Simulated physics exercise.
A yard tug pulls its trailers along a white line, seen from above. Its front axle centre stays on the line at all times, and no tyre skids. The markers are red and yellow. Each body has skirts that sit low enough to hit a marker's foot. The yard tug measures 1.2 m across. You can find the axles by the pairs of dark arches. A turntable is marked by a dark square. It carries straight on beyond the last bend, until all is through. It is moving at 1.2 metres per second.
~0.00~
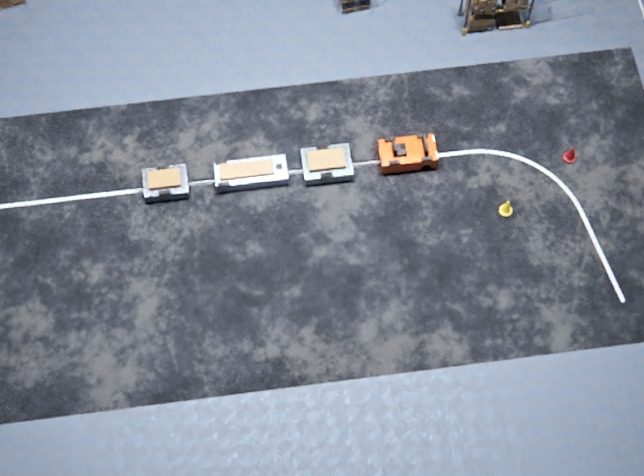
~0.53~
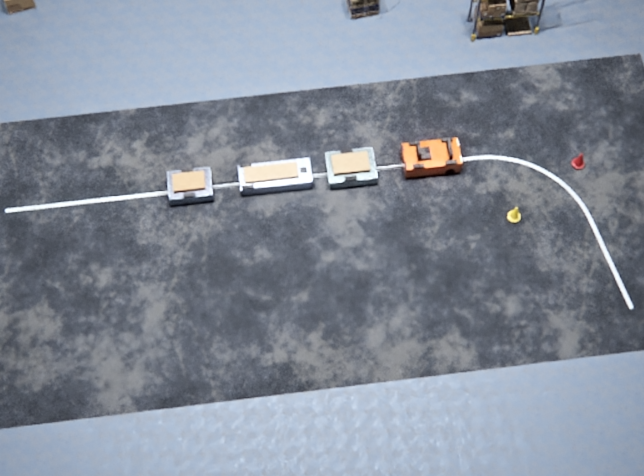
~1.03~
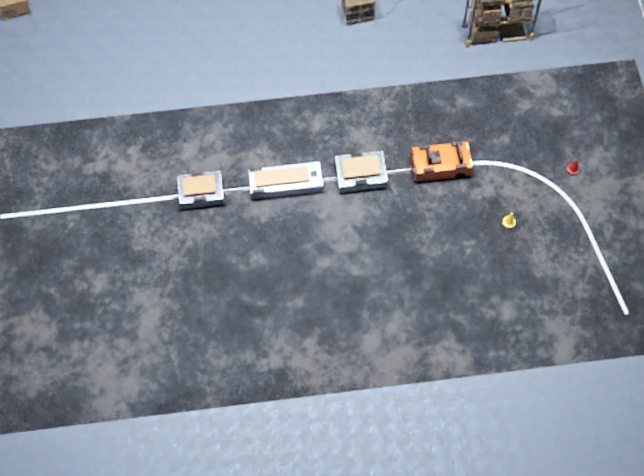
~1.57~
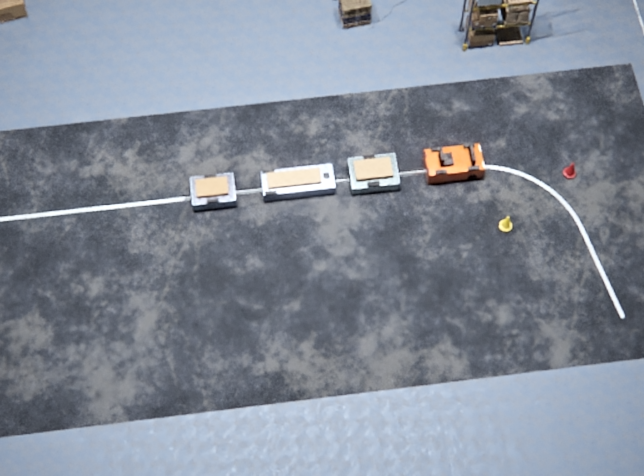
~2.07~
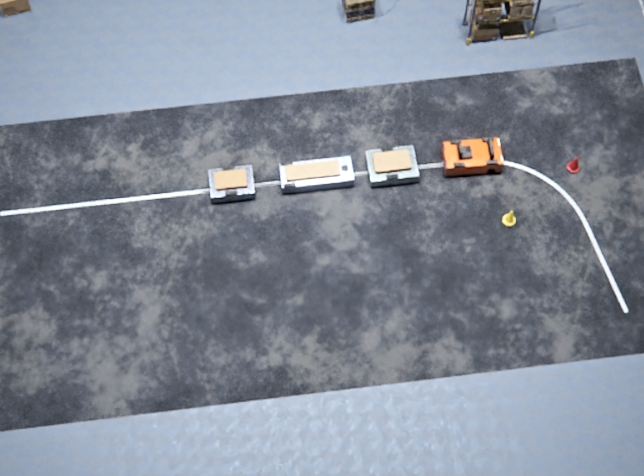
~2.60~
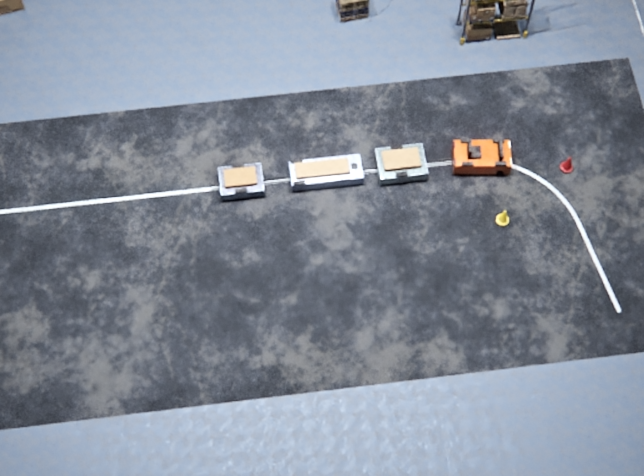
We see, from above, an orange yard tug pulling three trailers rightward along a white line on a dark, mottled surface, moving steadily straight before beginning to angle slightly into the bend near a red and a yellow marker.
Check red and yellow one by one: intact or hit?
As I see it, red: Not touched, yellow: Not touched.
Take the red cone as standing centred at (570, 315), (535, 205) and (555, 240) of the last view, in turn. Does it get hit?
Try 1 untouched, try 2 touched, try 3 touched.
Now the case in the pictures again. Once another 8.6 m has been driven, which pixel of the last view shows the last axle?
Roughly at (434, 163).
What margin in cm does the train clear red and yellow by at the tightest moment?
Red has 15 to spare and yellow has 20.
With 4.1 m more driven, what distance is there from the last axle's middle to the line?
The middle of the last axle sits about 0 cm from the line.
After 4.4 s, the last axle is at (293, 173) of the last picture, on the line; red has been passed with 15 cm to spare.
After 13.2 s, the last axle is at (523, 196) of the last picture, 140 cm off the line; yellow has been passed with 20 cm to spare.
After 19.0 s, the last axle is at (631, 334) of the last picture, 20 cm off the line; 0 of 2 struck in all.
